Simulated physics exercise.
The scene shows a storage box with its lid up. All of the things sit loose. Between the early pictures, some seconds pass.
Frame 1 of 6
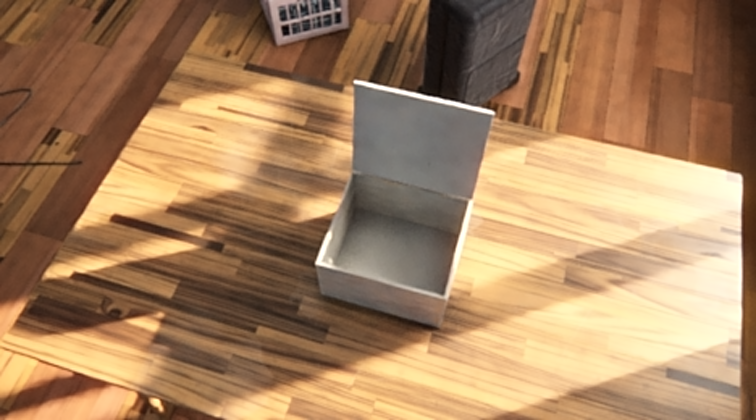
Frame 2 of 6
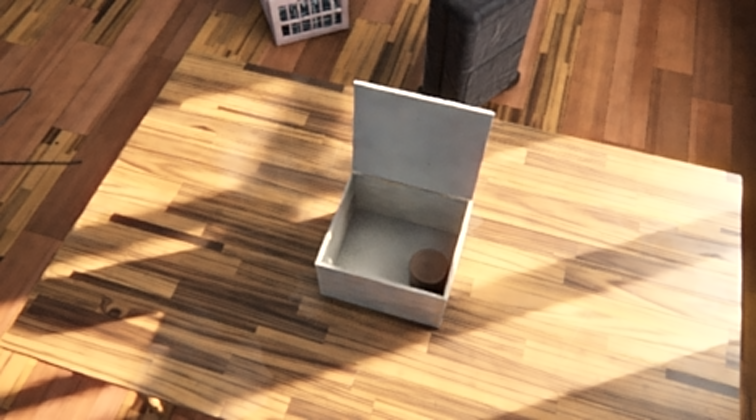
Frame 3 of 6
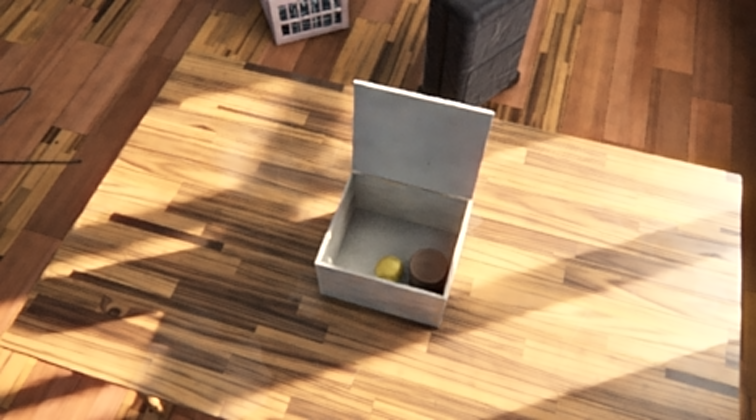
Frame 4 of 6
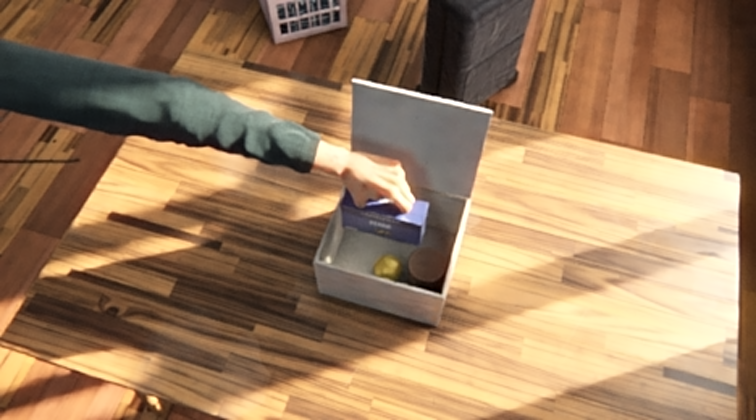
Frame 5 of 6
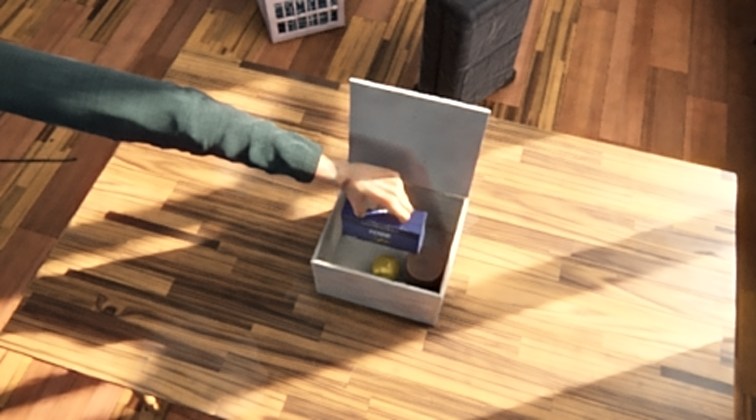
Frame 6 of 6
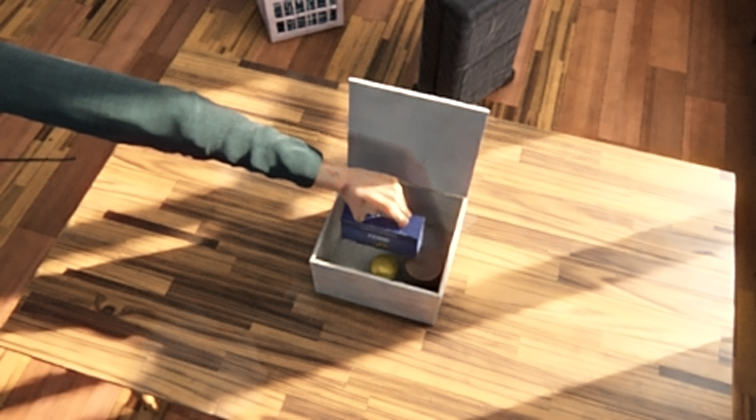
A hand in a dark green sleeve reaches from the left over an open white box on a sunlit wooden table, seen from above. A round brown tin appears in the box's front right corner, then a small yellow object beside it, with a dark case standing behind the table. The hand lowers a blue carton slightly into the back, while the view shifts barely.
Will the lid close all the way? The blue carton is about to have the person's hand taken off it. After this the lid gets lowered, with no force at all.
Yes.
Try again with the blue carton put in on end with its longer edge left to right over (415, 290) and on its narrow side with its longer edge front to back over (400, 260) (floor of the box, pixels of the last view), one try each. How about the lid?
In the first case it gets propped open; in the second case it comes fully down.
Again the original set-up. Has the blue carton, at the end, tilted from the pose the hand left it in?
At the finish the blue carton goes crooked.
Then, 0.50 s on from there, blue carton on its side near (386, 235); yellow lemon shifted about its own width.
Then, 1.50 s on from there, lid 66° above the rim; blue carton on its side near (385, 235); yellow lemon shifted a little.
Then, 1.90 s on from there, lid 26° above the rim; blue carton on its side near (385, 235); yellow lemon shifted a little.
In the end, lid shut; toppled in the box, blue carton; the other 2 unmoved. At the end, from the last picture's camera, blue carton near (385, 235).
